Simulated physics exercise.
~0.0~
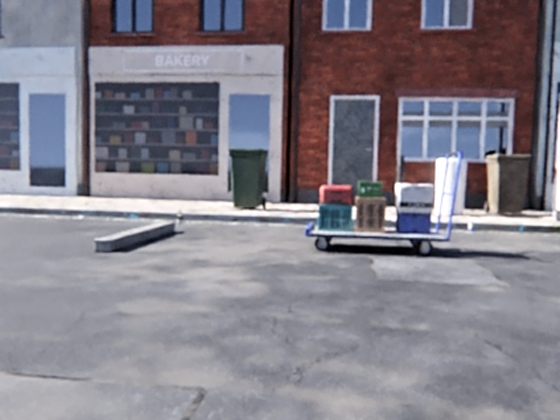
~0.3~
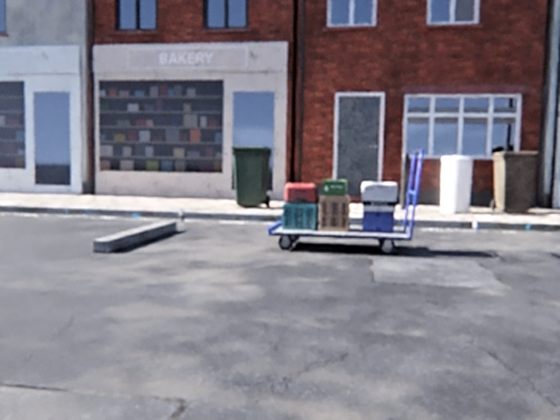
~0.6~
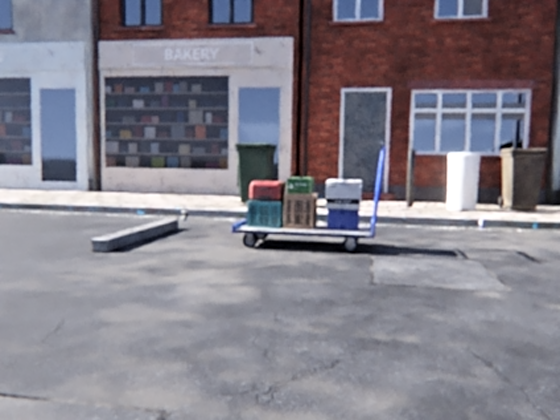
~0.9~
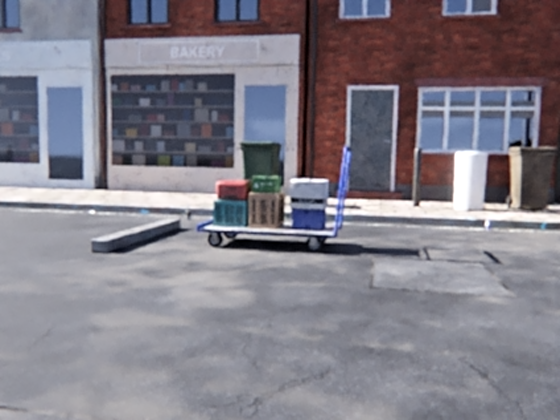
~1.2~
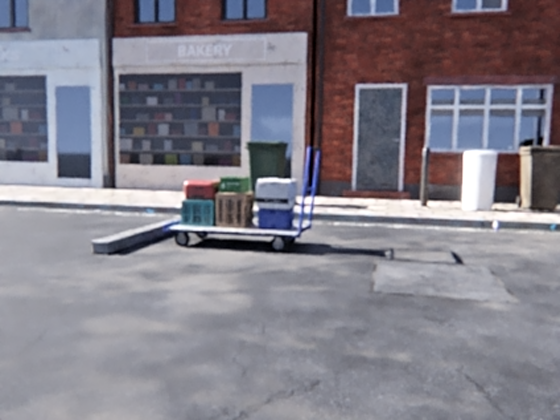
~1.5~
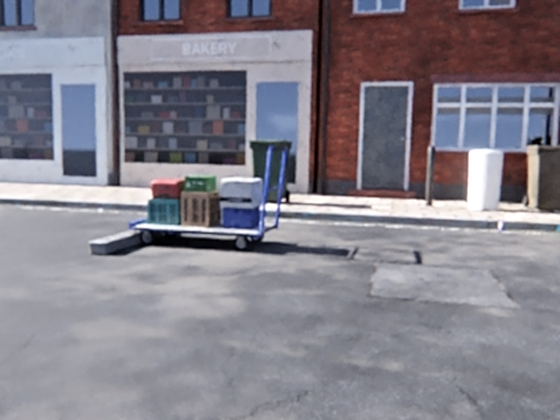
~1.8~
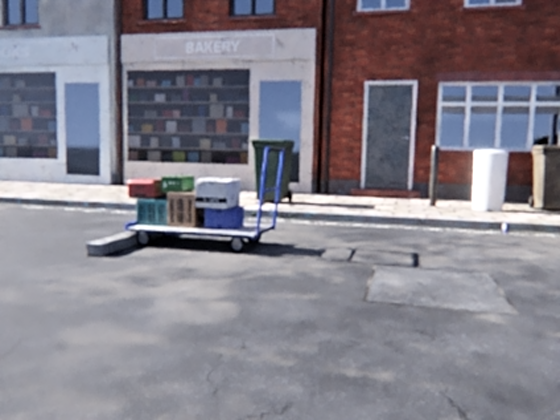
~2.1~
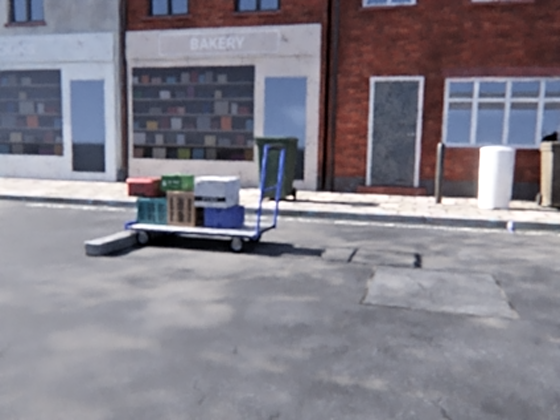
A flat cart with a blue handle, stacked with crates, boxes and a red case, rolled left along the street past a bakery until it met a low kerb and stopped there, with its whole load still on the deck.
